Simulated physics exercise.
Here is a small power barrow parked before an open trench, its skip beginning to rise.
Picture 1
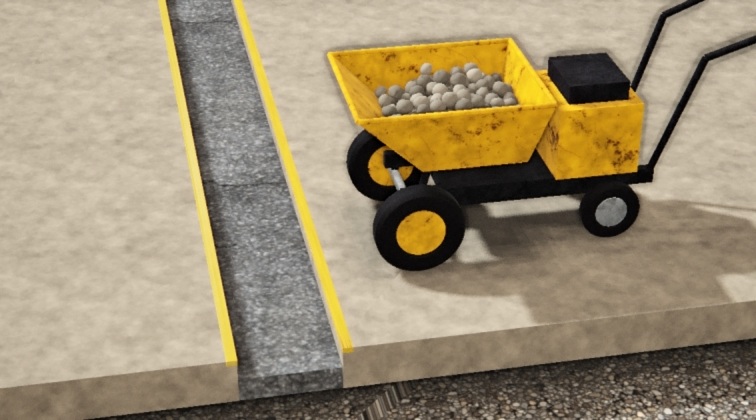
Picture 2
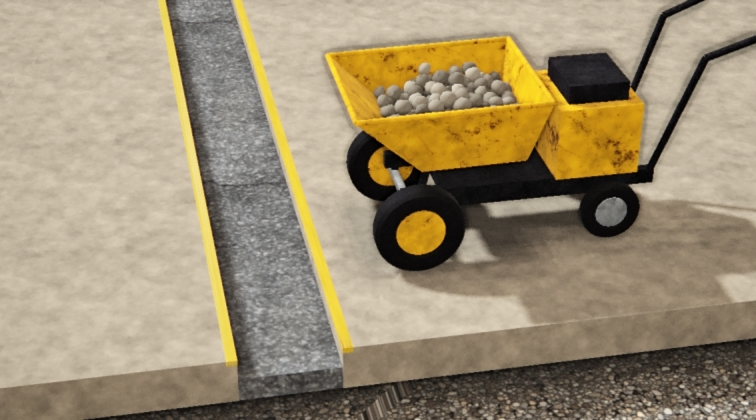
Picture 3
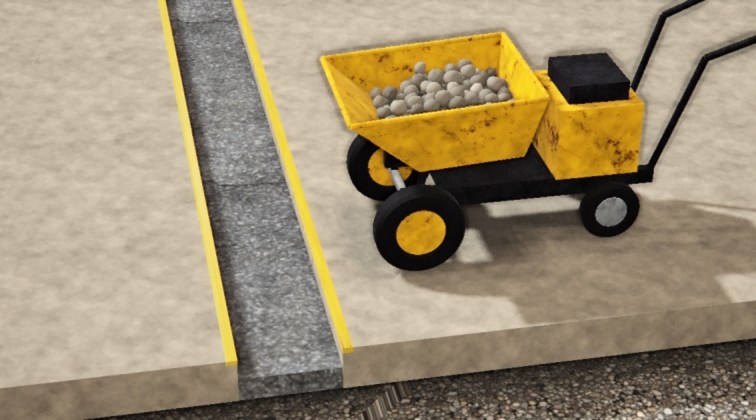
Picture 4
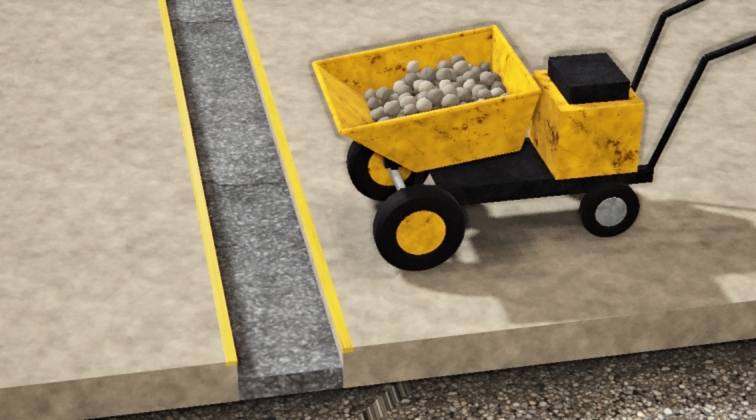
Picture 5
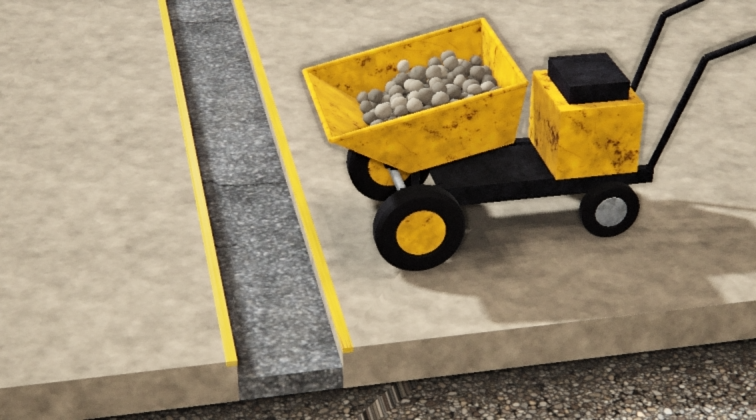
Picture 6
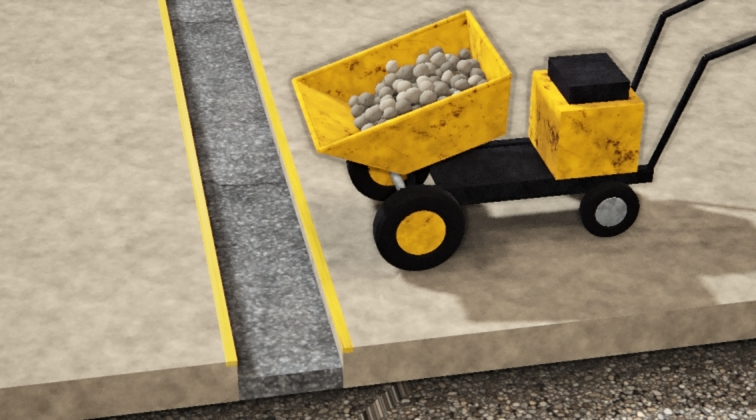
The yellow skip of a small parked power barrow, loaded with rounded grey stones, sat level beside a shallow trench edged in yellow, then tilted steadily toward the left, its back end rising.
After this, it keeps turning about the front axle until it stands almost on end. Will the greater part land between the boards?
The trench ends with more than half of it.
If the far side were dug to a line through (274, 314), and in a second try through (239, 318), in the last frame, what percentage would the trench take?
About 0 and 60 per cent.
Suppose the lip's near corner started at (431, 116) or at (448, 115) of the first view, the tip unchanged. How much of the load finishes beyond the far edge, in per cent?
First some 0, then 0 per cent.
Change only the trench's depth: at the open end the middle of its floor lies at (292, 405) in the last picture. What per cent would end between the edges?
About 100 per cent.
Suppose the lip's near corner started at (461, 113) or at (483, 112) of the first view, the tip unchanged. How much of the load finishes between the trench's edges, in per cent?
First some 50, then 30 per cent.
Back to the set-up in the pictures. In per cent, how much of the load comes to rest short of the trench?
About 0 per cent.
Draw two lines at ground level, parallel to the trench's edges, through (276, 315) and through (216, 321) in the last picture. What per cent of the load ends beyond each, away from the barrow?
In turn 70 and 10 in a hundred.
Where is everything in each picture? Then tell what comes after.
In the first picture, lip of the skip (359, 122), level; top of the load (460, 93), river pebbles; first edge of the trench (335, 307); far edge (224, 320), the trench over half as wide as the skip, and shallow for its width.
In the second picture, lip of the skip (357, 124), level; top of the load (462, 96).
In the third picture, lip of the skip (351, 127), tipped barely; top of the load (467, 96).
In the fourth picture, lip of the skip (342, 133), tipped a little; top of the load (460, 93).
In the fifth picture, lip of the skip (331, 141), tipped a little; top of the load (460, 82).
In the sixth picture, lip of the skip (320, 151), tipped clearly; top of the load (448, 78); first edge of the trench (335, 307); far edge (224, 320).
Just after the last frame, skip tipped steeply; every one in the skip.
A moment on, skip tipped steeply; the larger part in the skip; roughly a quarter in or heaped over the trench.
Further on, skip tipped right over; about a tenth in the skip; roughly two thirds in or heaped over the trench; about a tenth beyond it.
When it is over, skip tipped right over; about a tenth in the skip; the larger part in or heaped over the trench; roughly a quarter beyond it.
